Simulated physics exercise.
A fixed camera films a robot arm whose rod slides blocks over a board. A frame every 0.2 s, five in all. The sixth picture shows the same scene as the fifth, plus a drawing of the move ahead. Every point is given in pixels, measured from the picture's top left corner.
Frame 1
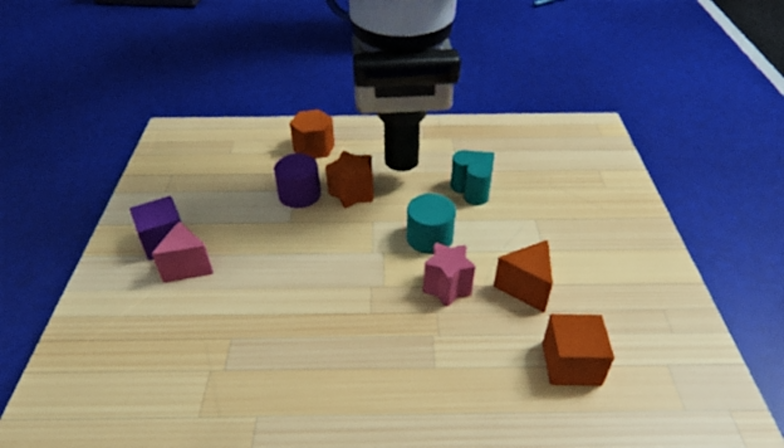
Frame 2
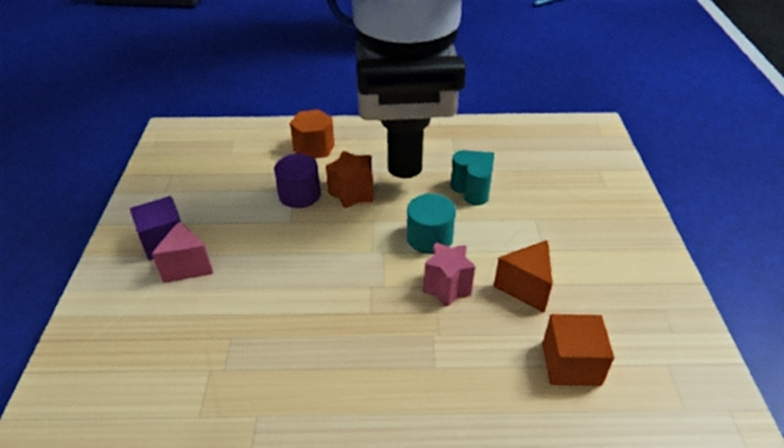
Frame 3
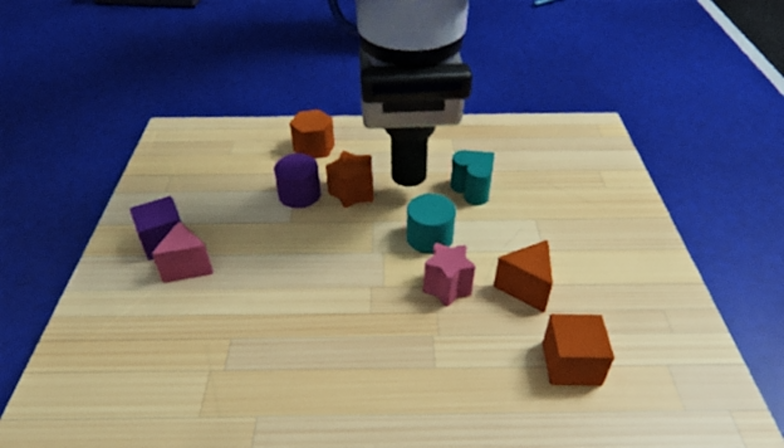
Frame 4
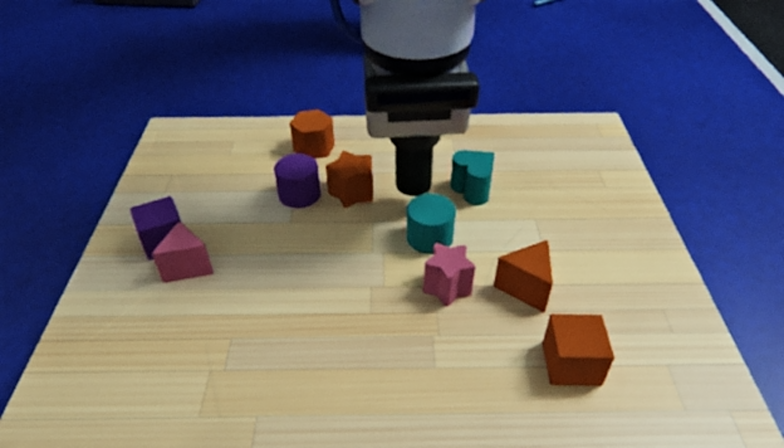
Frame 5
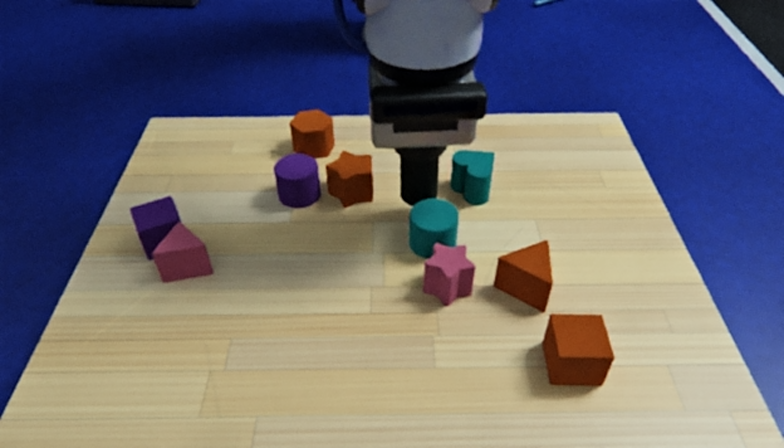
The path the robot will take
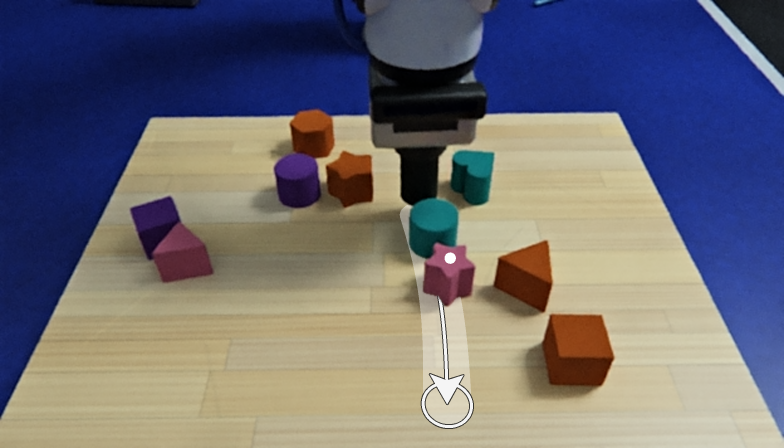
A robot arm with a black rod moves slowly toward the viewer and slightly right over a pale wooden board on a blue surface, seen from above by a still camera. Purple and pink blocks sit left, orange and purple ones upper left, a turquoise heart, turquoise cylinder and pink star right of centre, orange triangle and cube lower right. The rod nears the cylinder, then nudges it slightly forward.
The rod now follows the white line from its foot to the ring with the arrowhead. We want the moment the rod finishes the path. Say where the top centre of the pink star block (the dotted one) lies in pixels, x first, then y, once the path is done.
Most likely (564, 402).
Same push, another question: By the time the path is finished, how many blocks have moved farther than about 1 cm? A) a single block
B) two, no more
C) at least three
My pick is B.
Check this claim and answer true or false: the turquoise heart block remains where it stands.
Answer: True.
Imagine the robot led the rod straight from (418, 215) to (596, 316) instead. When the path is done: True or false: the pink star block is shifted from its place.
Verdict: True.
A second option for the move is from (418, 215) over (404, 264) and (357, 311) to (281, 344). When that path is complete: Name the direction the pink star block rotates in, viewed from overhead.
Looking from above, the answer is counterclockwise.
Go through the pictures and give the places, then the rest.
In the first frame, tip of the rod at (402, 161), middles of tops, turquoise circle at (431, 208), pink star block at (450, 258), turquoise heart block at (476, 161), orange triangular piece at (533, 259).
In the second frame, rod at (405, 168), nothing pushed.
In the third frame, rod at (409, 176), nothing pushed.
In the fourth frame, rod at (414, 185), nothing pushed.
In the fifth frame, rod at (419, 195), turquoise circle at (434, 213), pink star block at (450, 258), turquoise heart block at (476, 161), orange triangular piece at (533, 259).
The line goes from (418, 215) through (433, 266) and (444, 328) to (447, 404); the dot is on the pink star block.
What follows on the original path. One third of the way, rod at (435, 246); turquoise circle at (457, 269); pink star block at (471, 304), turned 20° anticlockwise.
Two thirds of the way, rod at (445, 308); turquoise circle at (482, 333); pink star block at (518, 369), turned 40° anticlockwise.
At the end, rod at (449, 385); turquoise circle at (506, 397); pink star block at (564, 402), turned 90° anticlockwise; turquoise heart block unmoved; orange triangular piece unmoved.
